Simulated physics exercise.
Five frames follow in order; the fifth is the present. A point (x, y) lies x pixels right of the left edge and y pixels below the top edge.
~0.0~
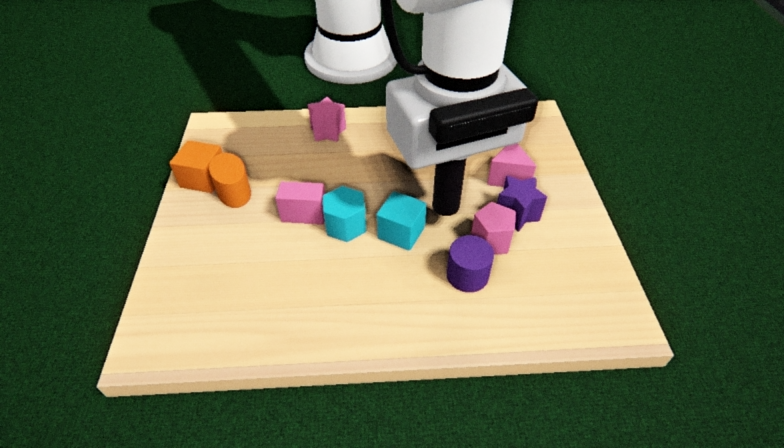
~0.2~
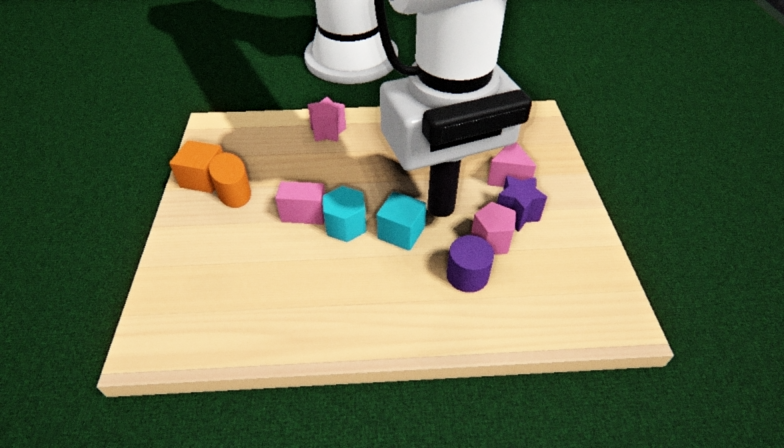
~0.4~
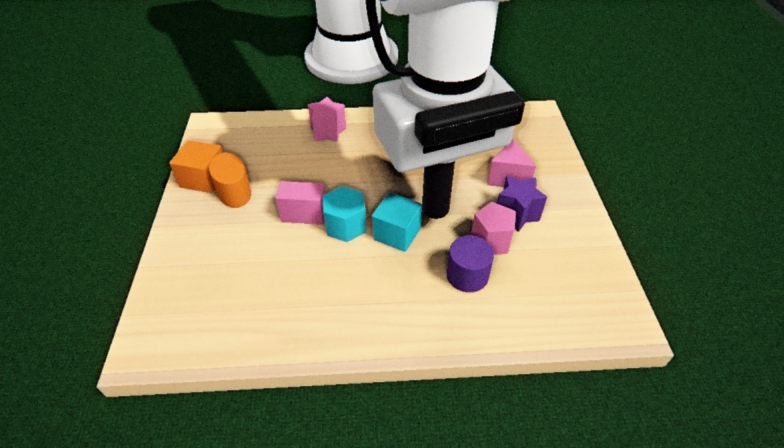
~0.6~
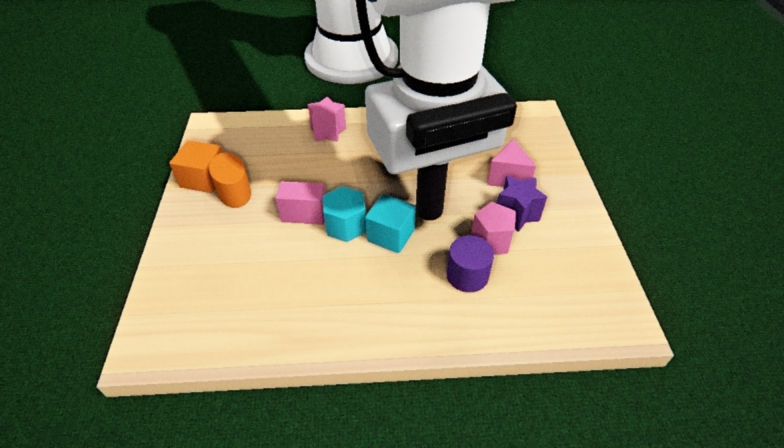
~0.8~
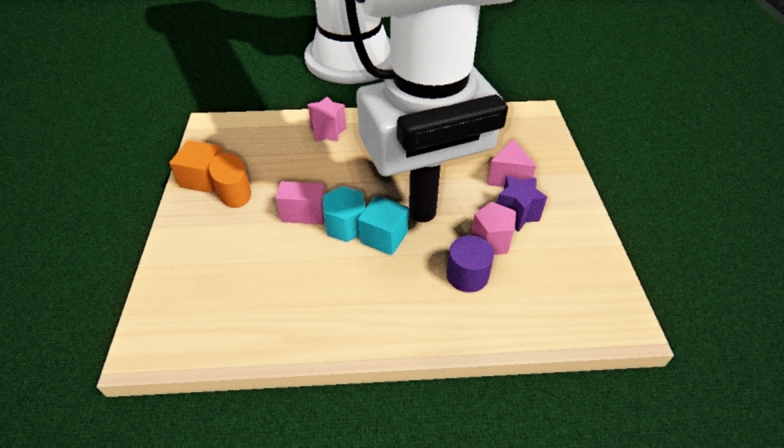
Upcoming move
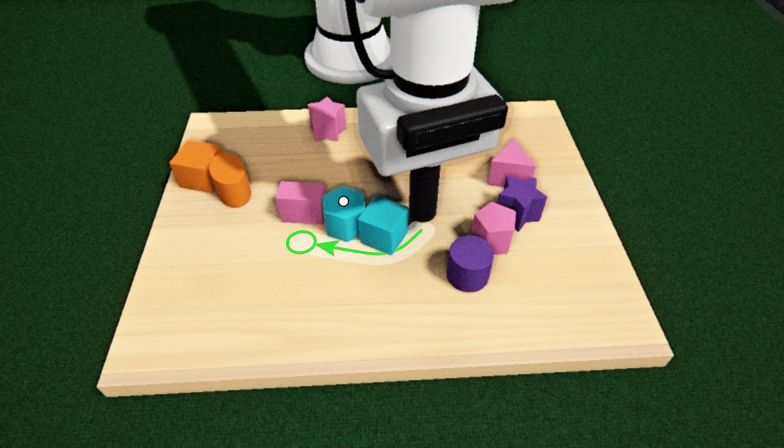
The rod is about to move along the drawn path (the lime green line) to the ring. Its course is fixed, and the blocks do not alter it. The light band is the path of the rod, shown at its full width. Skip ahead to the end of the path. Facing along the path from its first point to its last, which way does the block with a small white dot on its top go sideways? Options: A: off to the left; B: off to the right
I'll go with B - off to the right.
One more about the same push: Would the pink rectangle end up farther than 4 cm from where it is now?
No, that is not how it ends up.
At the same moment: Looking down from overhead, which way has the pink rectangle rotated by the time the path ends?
Its spin: Anticlockwise.
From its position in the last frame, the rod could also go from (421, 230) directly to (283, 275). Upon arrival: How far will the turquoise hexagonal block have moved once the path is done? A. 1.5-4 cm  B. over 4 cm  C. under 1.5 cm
Correct choice: B.
Path on the board, from (421, 230) by way of (389, 253) and (344, 249) to (301, 242); the dot is on the turquoise hexagonal block.
On the path given first. One third of the way, rod at (388, 237); pink rectangle at (293, 186); turquoise hexagonal block at (328, 203), turned 55° clockwise; turquoise four-sided block at (346, 230), turned 20° clockwise.
Two thirds of the way, rod at (343, 233); pink rectangle at (293, 185), turned 15° anticlockwise; turquoise hexagonal block at (324, 203), turned 70° clockwise; turquoise four-sided block at (310, 239), turned 40° clockwise.
At the end, rod at (298, 226); pink rectangle at (291, 178), turned 50° anticlockwise; turquoise hexagonal block at (310, 194), turned 110° clockwise; turquoise four-sided block at (282, 243), turned 15° anticlockwise; purple circular block in place.
